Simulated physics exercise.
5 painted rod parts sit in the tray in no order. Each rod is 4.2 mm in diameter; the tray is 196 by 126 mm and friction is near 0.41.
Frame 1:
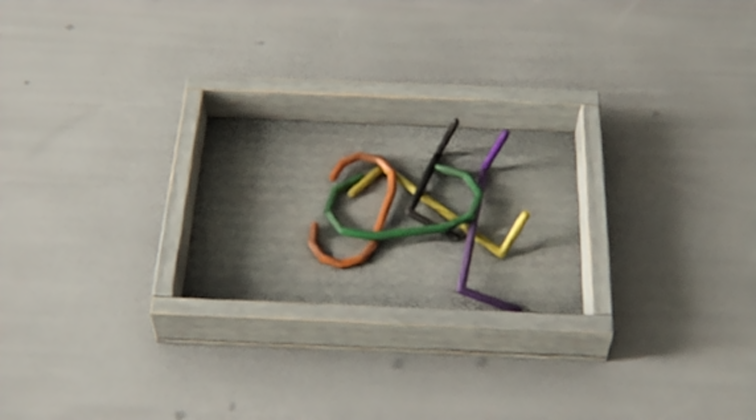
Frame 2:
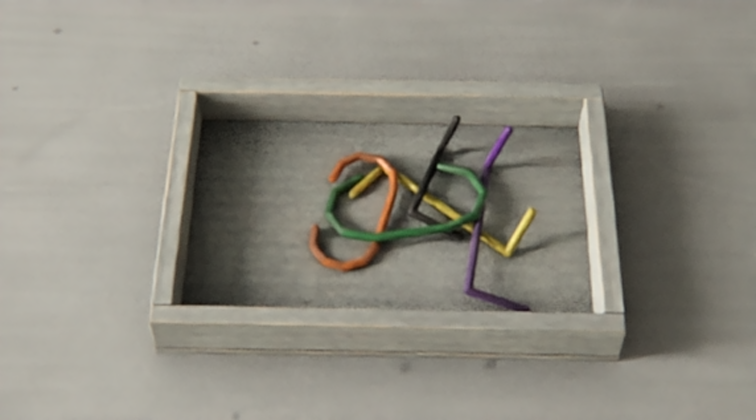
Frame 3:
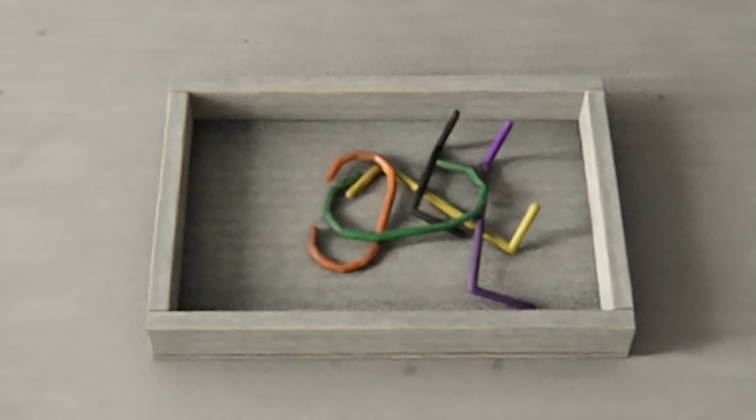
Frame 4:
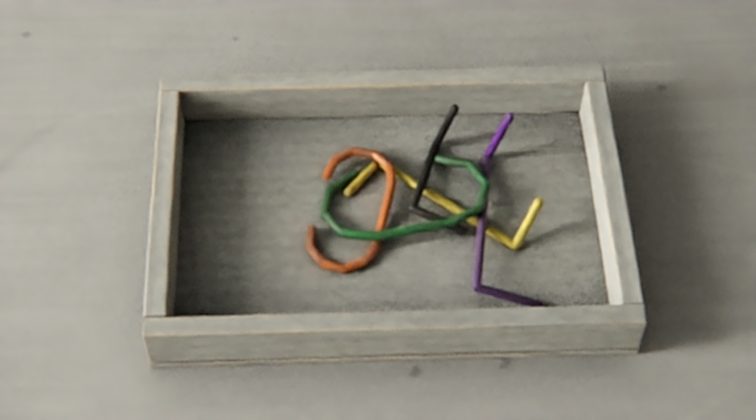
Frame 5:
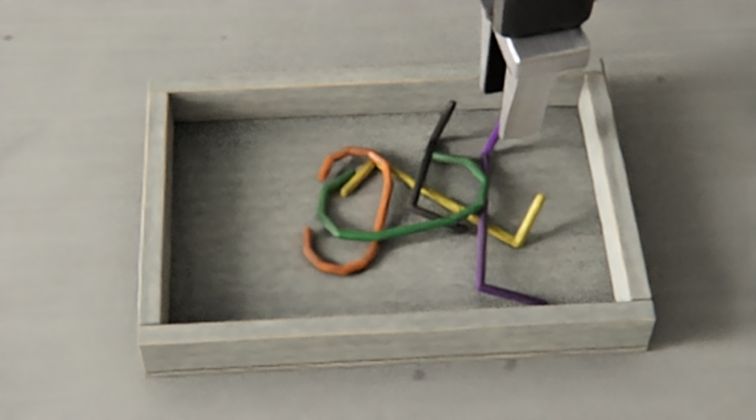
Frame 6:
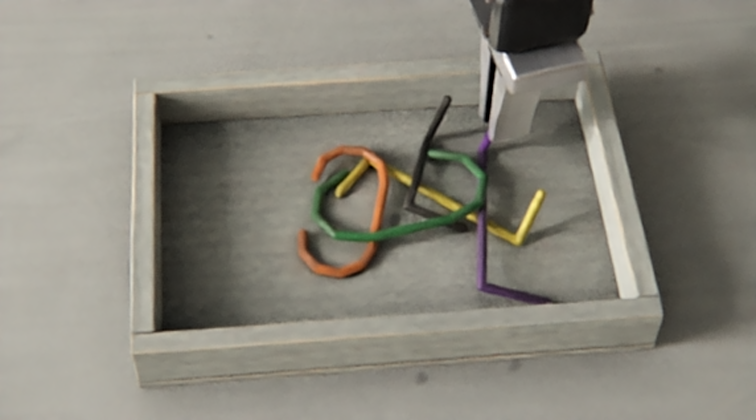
A robotic gripper descending into a shallow grey tray of tangled, bent coloured rods and closing on the purple one.
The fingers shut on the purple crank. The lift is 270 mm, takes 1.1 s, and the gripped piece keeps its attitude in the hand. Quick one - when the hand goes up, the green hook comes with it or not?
I expect it to stay put.
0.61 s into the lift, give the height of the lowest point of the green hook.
About 0 mm up.
Then, 0.33 s into the lift, lowest point more than 20 mm over the tray floor, purple crank 58 mm.
Then, 0.61 s into the lift, lowest point more than 20 mm over the tray floor, purple crank 158 mm.
Then, 1.10 s into the lift, lowest point more than 20 mm over the tray floor, purple crank 272 mm.
End, hanging purple crank 272 mm; the other 4 are down.
